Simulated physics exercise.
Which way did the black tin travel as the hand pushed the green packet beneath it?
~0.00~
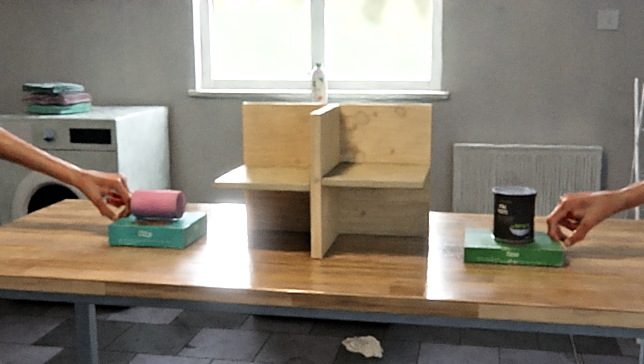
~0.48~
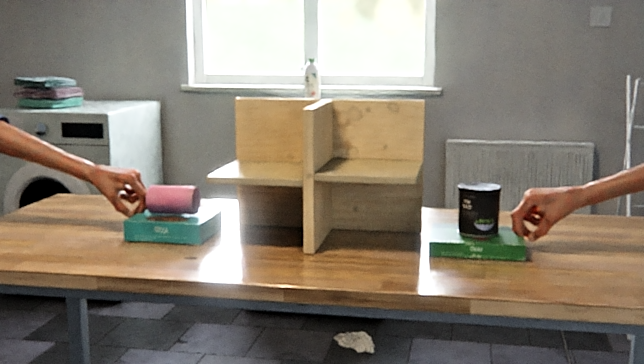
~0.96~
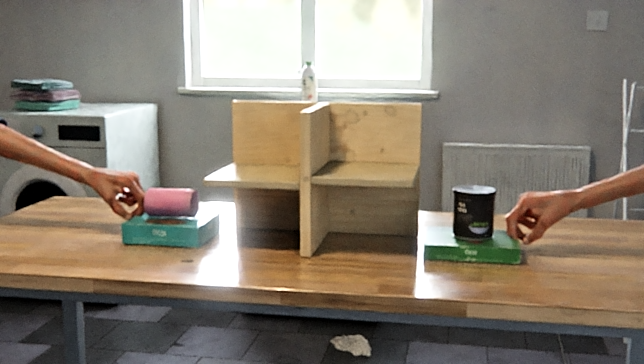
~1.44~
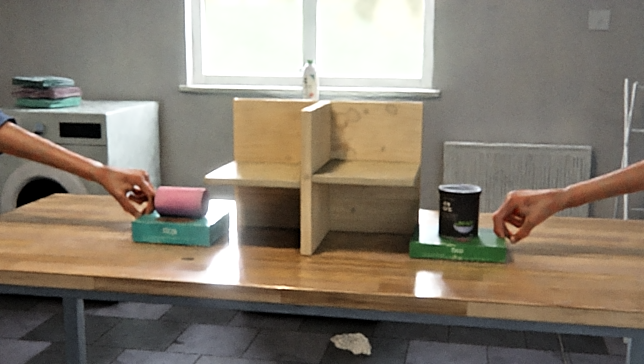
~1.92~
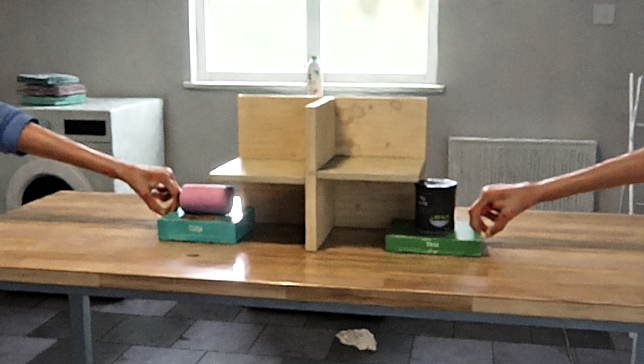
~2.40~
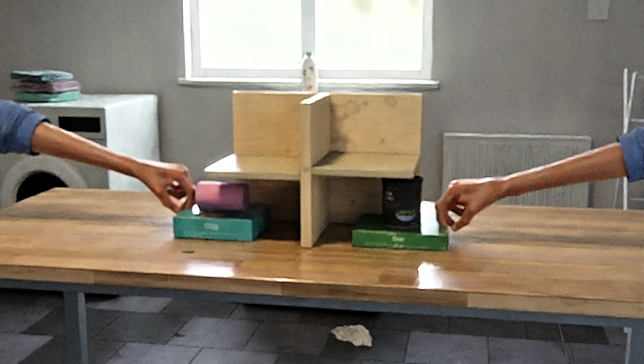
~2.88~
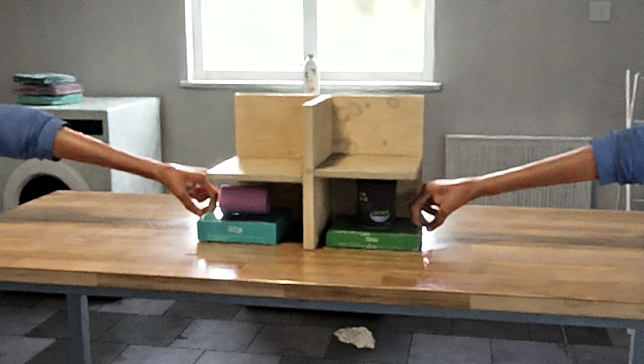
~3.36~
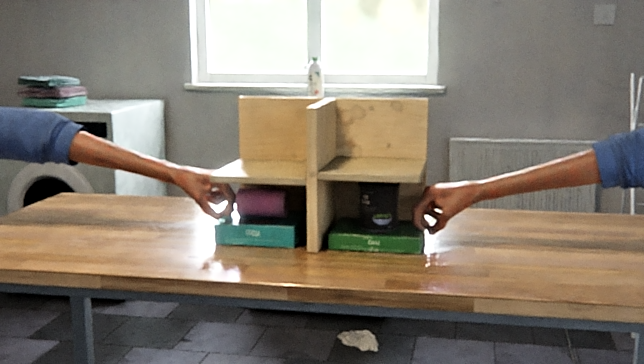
The black tin travelled to the left, riding on the green packet until it was under the shelf.
